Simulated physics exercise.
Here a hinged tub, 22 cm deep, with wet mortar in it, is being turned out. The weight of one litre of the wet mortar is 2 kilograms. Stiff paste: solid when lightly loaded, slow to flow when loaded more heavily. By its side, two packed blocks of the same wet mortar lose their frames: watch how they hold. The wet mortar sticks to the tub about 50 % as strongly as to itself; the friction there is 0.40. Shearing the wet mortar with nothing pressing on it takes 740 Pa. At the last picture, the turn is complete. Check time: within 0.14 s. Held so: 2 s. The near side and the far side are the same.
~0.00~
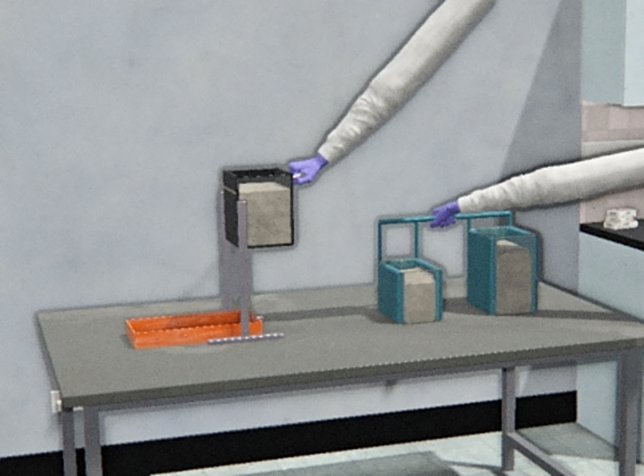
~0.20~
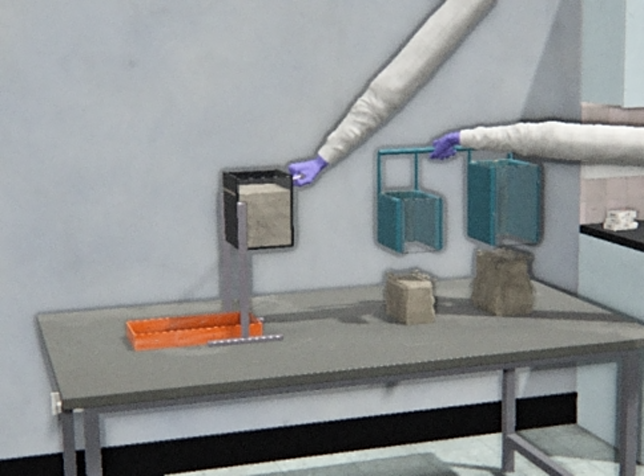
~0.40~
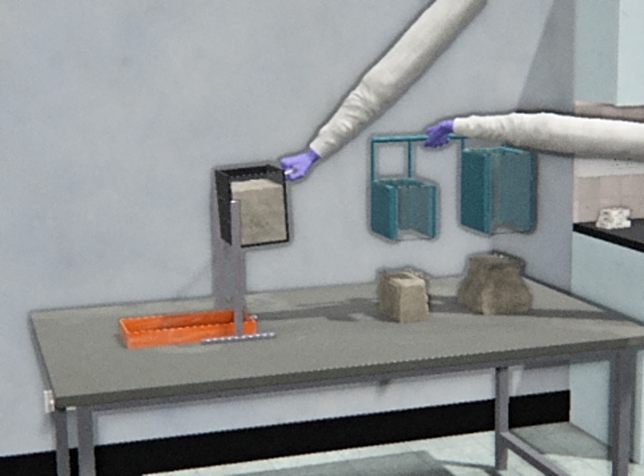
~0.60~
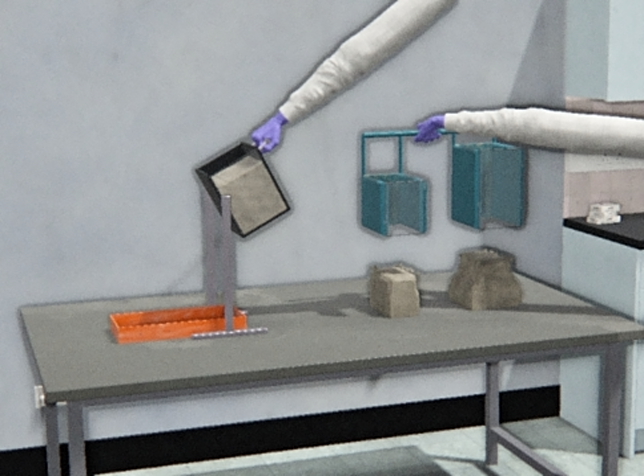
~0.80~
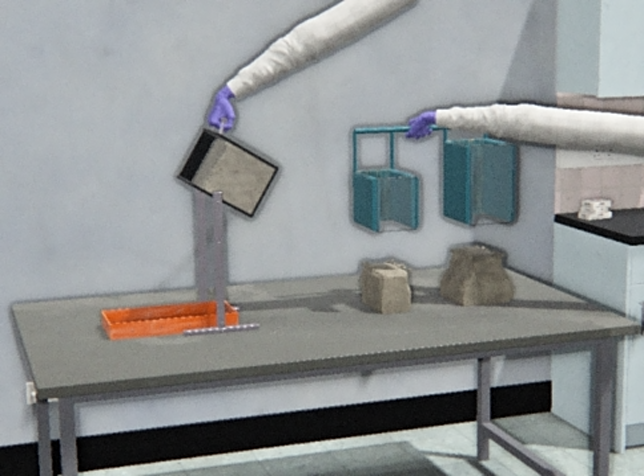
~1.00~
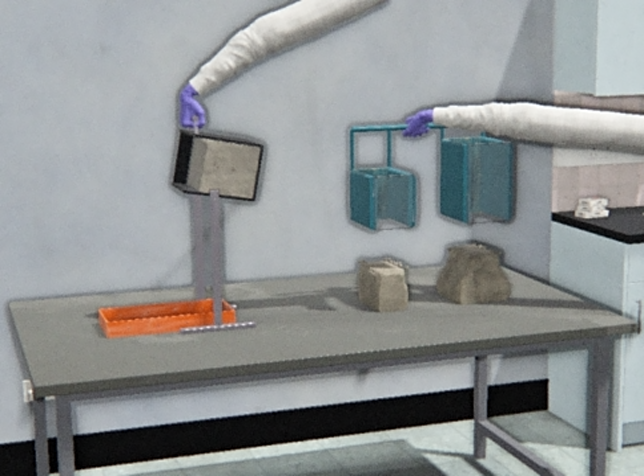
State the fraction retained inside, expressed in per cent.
Retained fraction: About 100 per cent.
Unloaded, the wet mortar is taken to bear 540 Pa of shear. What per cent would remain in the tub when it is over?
I'd expect about 100 percent.
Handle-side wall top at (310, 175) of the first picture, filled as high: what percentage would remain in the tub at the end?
I'd say around 100 percent would remain in the tub at the end.
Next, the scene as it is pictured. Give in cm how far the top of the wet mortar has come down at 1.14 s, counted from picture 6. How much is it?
Roughly 0 cm.
By 1.14 s, the tub is at 79 degrees and holds 100 %.
By 1.31 s, the tub is at 79 degrees and holds 100 %.
By 1.48 s, the tub is at 79 degrees and holds 100 %.
By 1.65 s, the tub is at 79 degrees and holds 100 %.
By 3.00 s, at the end, the tub is at 79 degrees and holds 100 %.
